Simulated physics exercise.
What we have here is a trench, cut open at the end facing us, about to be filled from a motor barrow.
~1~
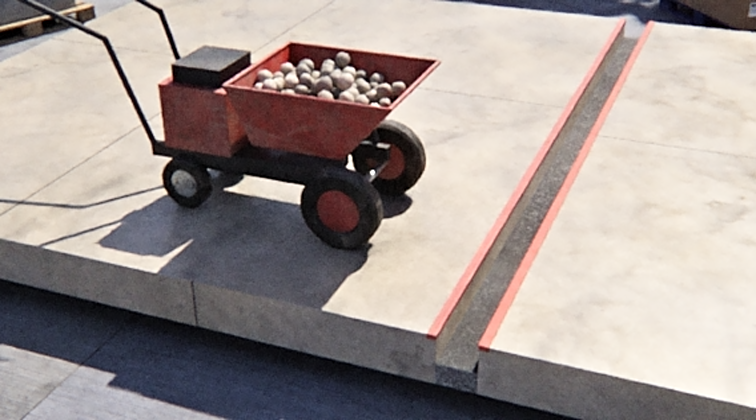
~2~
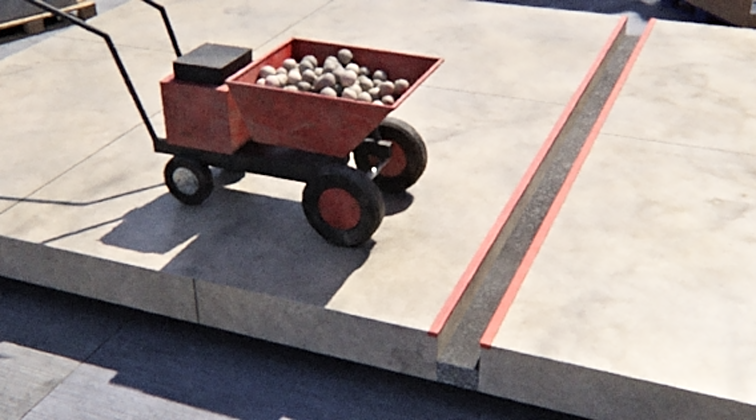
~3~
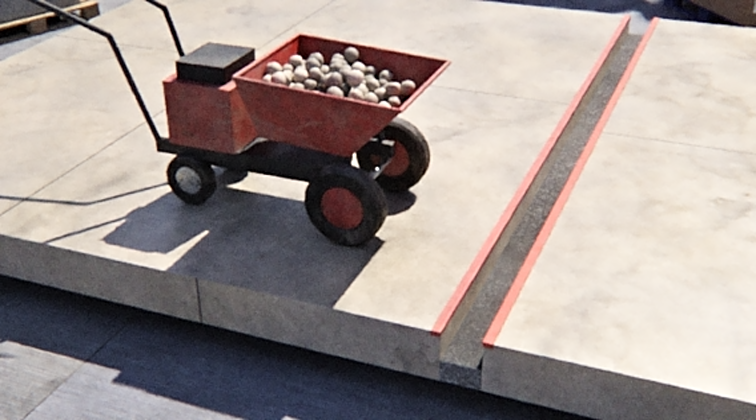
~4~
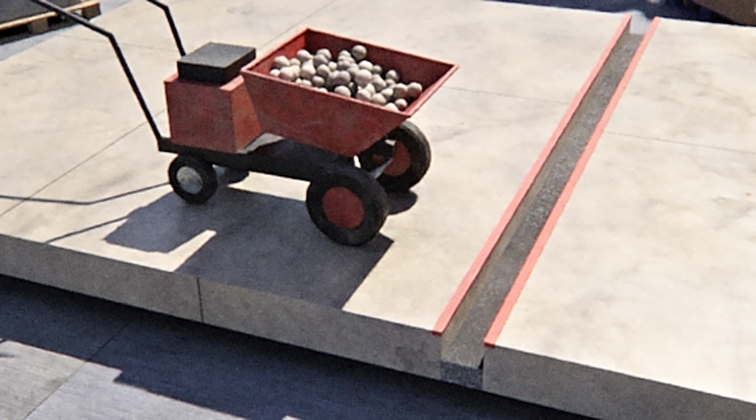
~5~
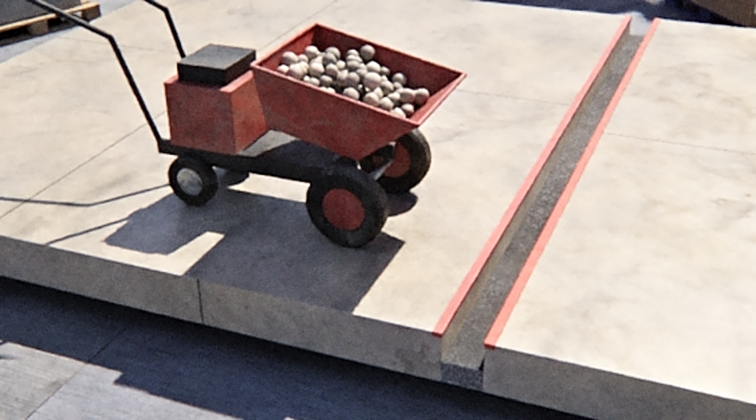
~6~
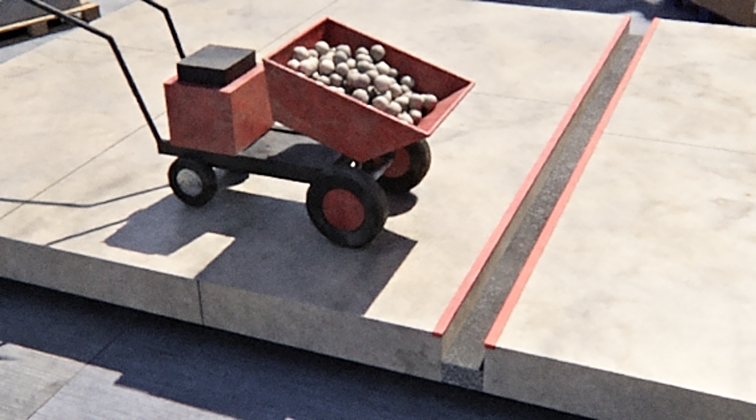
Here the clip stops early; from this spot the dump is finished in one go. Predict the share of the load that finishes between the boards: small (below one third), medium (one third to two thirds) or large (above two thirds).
The share is medium, from one third to two thirds.
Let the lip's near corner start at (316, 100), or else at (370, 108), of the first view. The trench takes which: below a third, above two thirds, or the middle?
Under a third, then between a third and two thirds.
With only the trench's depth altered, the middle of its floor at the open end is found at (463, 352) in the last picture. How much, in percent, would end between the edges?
Estimate: Approx. 30 in a hundred.
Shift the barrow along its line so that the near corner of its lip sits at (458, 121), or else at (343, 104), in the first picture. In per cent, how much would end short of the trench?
First spot: 0 %, second spot: 30 %.
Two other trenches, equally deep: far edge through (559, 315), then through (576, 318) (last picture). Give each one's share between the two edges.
I'd say some 80 in a hundred, followed by 80 in a hundred.
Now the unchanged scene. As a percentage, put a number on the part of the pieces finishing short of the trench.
5 percent.
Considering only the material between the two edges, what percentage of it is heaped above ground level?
About 35 %.
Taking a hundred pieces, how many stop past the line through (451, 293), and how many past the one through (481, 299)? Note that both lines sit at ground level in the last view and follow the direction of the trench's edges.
Estimate: 70 %, then 50 %.
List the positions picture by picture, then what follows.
The first picture shows lip of the skip near (389, 111), level; top of the load near (306, 80), river pebbles; first edge of the trench near (454, 297); far edge near (504, 307), the trench under half as wide as the skip, and about as deep as wide.
The second picture shows lip of the skip near (392, 109), level; top of the load near (313, 83).
The third picture shows lip of the skip near (400, 112), tipped barely; top of the load near (319, 80).
The fourth picture shows lip of the skip near (408, 117), tipped a little; top of the load near (326, 78).
The fifth picture shows lip of the skip near (418, 126), tipped a little; top of the load near (334, 77).
The sixth picture shows lip of the skip near (427, 136), tipped clearly; top of the load near (344, 75); first edge of the trench near (460, 294); far edge near (510, 305).
Shortly afterwards, skip tipped steeply; the whole lot in the skip.
Next, skip tipped right over; the bulk in the skip; only a few short of the trench; near a quarter in or heaped over the trench; only a few beyond it; only a few falling.
Some moments later, skip tipped right over; near a third in the skip; only a few short of the trench; near half in or heaped over the trench; a little beyond it.
In the end, skip tipped right over; near a quarter in the skip; a little short of the trench; near half in or heaped over the trench; near a quarter beyond it.
